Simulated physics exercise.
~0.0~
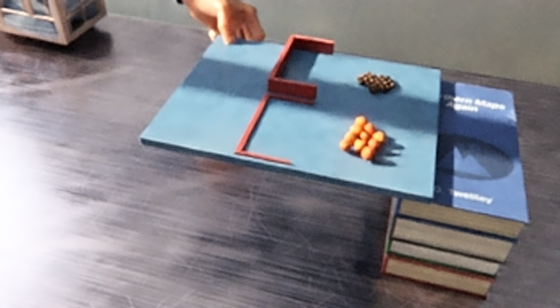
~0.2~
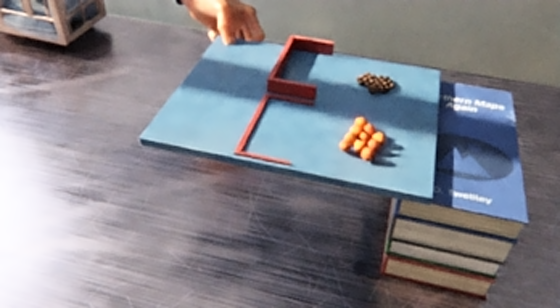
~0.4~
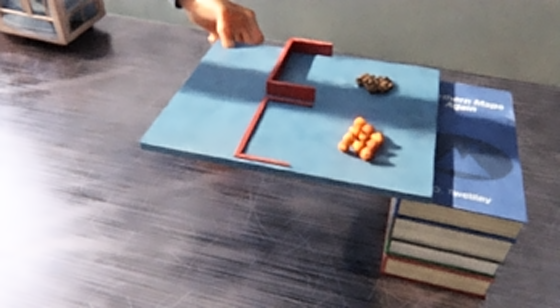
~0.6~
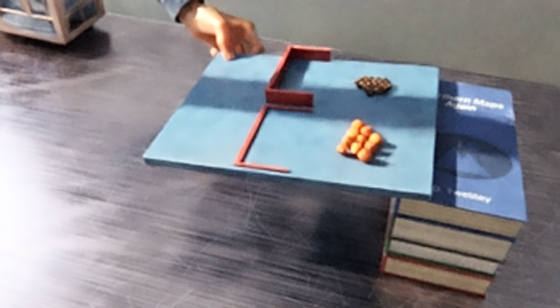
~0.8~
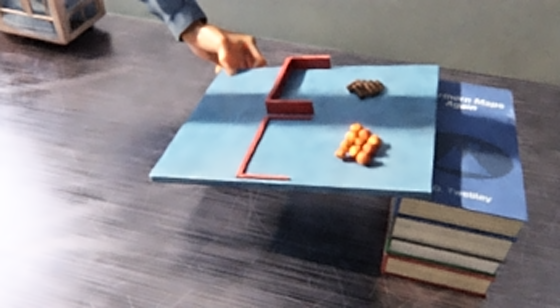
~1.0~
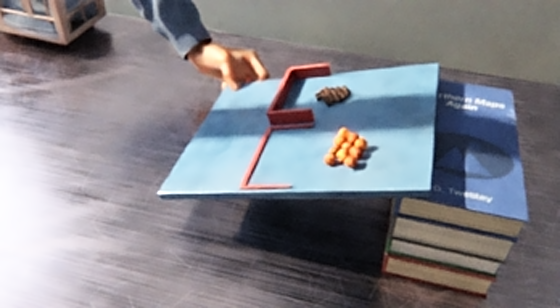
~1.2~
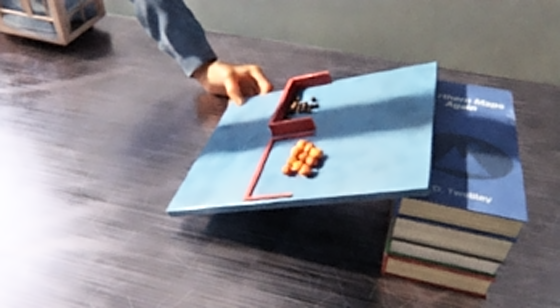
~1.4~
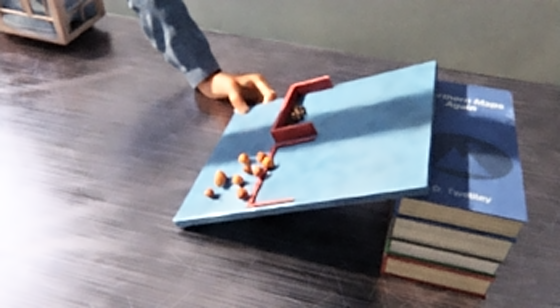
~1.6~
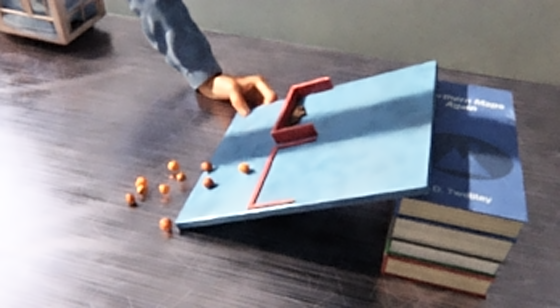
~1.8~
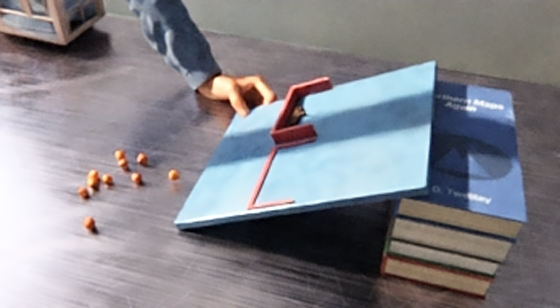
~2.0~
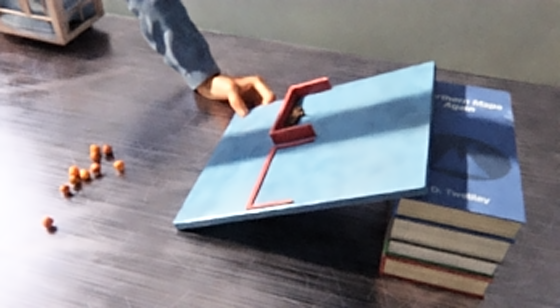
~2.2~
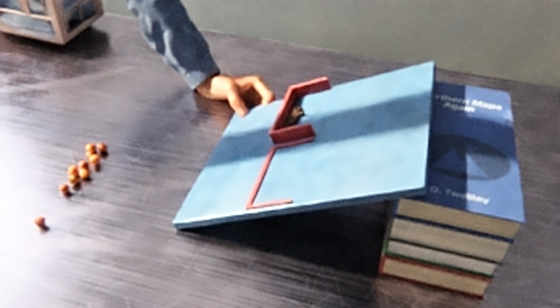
Orange balls roll off a lowered blue board while the dark pieces stay behind a red strip.
